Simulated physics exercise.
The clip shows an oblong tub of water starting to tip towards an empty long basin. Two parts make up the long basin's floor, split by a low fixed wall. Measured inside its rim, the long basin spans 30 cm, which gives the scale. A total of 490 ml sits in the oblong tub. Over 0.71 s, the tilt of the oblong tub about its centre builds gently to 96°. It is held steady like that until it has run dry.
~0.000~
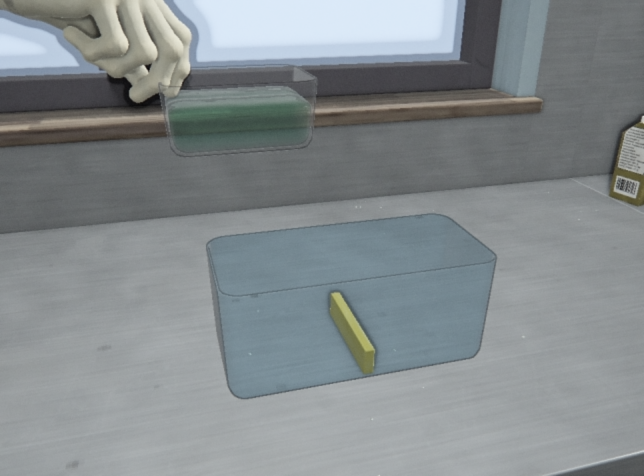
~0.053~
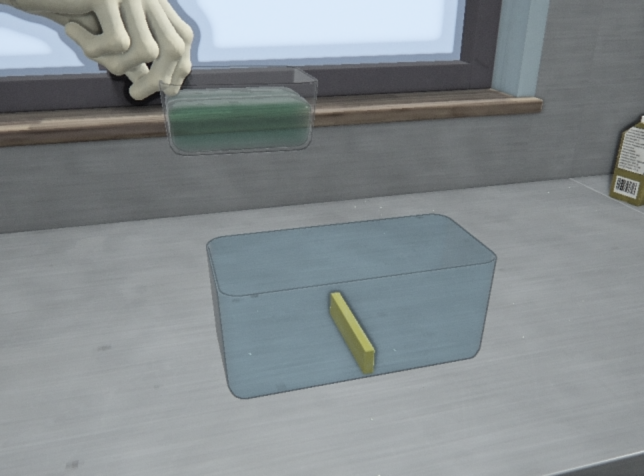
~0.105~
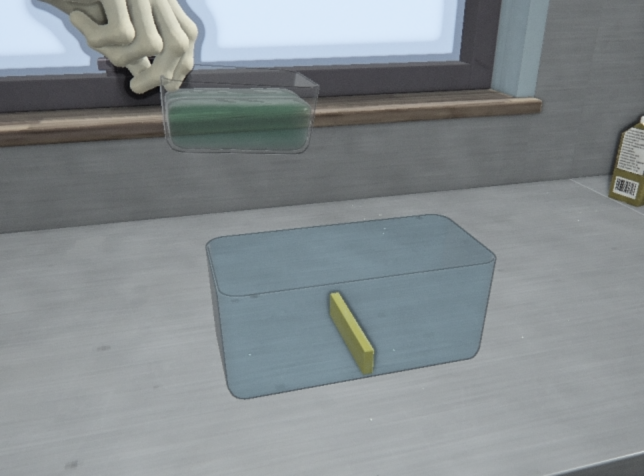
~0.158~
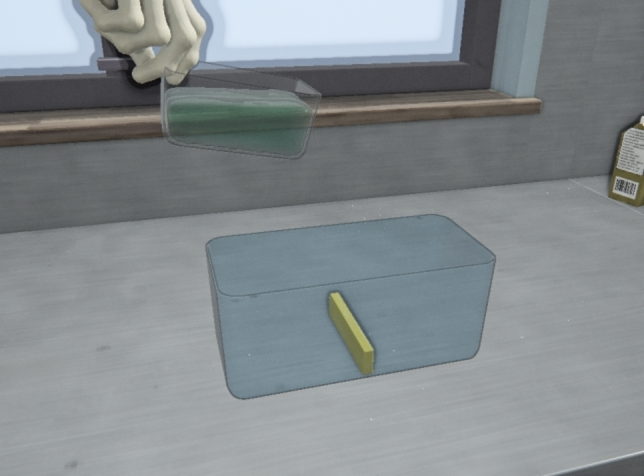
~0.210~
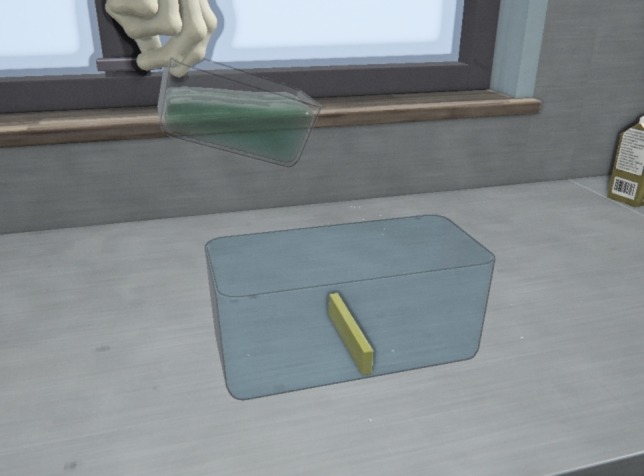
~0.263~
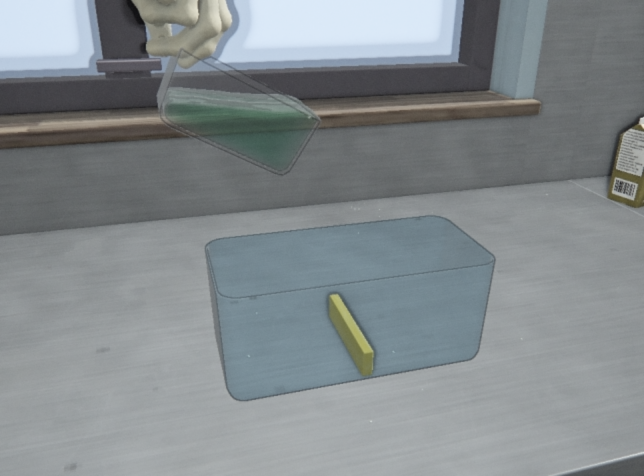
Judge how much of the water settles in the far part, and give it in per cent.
Some 59 per cent settles in the far part.
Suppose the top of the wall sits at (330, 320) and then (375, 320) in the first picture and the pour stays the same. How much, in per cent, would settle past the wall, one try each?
In order, 70 and 25 per cent.
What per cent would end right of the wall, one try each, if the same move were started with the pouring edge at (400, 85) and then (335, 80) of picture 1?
Around 75 per cent first, around 70 per cent next.
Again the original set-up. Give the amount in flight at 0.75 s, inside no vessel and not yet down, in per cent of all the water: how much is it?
6 per cent or so.
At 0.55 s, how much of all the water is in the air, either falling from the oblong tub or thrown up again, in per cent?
Some 52 per cent.
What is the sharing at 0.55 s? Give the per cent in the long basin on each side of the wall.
Around 2 on the left and around 22 on the right.
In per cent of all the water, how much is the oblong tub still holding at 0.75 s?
8 %.
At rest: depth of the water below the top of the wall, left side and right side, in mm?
The left comes to roughly 22 mm and the right to roughly 16 mm.
Then, 0.55 s in, the tilt is 84° and 23 per cent is still to pour, 2 is left of the wall and 22 right of it.
Then, 0.75 s in, the tilt is 96° and 8 per cent is still to pour, 25 is left of the wall and 61 right of it.
Then, 0.97 s in, the tilt is 96° and 2 per cent is still to pour, 36 is left of the wall and 58 right of it.
Then, 1.21 s in, the tilt is 96° and 0 per cent is still to pour, 39 is left of the wall and 59 right of it.
Finally, 39 per cent lies left of the wall, 59 right of it and 2 outside.
